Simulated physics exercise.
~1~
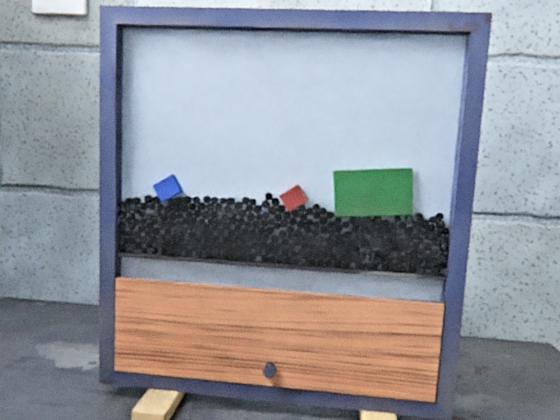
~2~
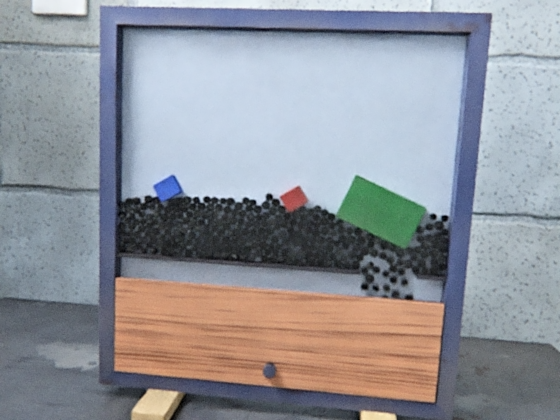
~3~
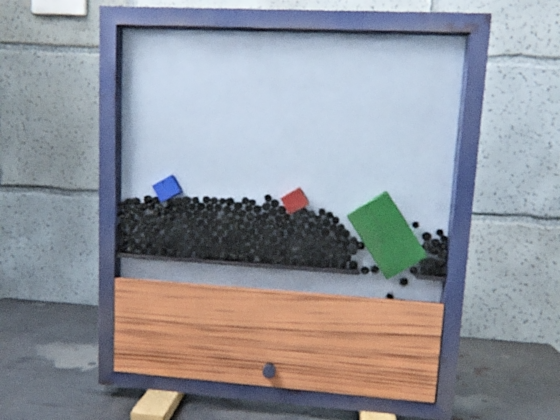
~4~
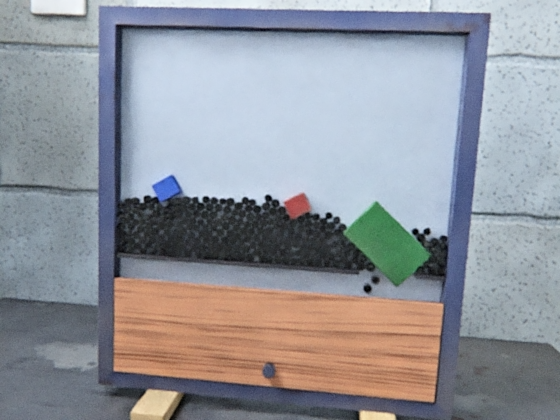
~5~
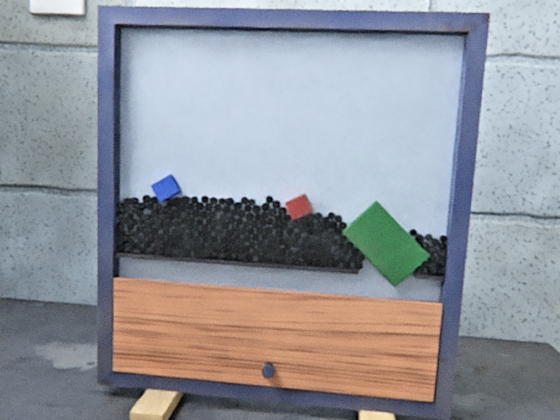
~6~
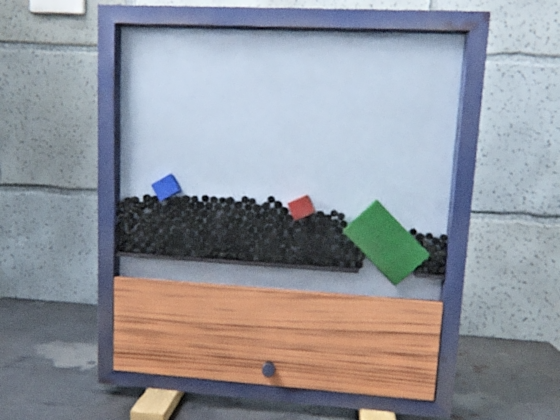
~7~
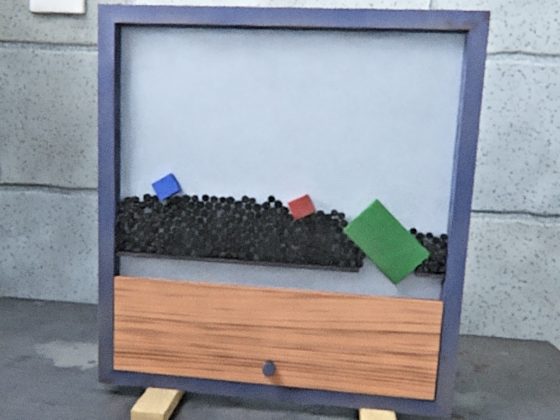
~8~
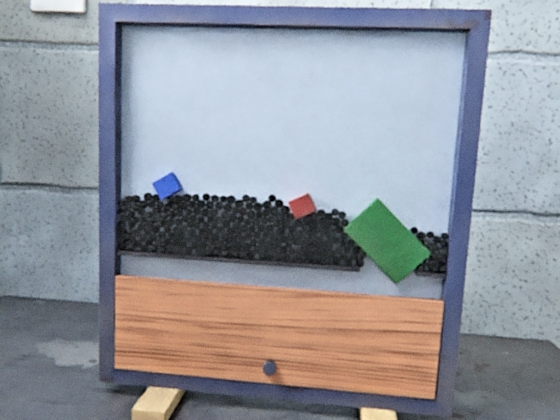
We see a framed clear-fronted case holding black beads topped by blue, red and green blocks. Some beads drain through a gap on the right as the green block tips and sinks, ending wedged there at a slant, while the red block shifts slightly and the blue stays put.
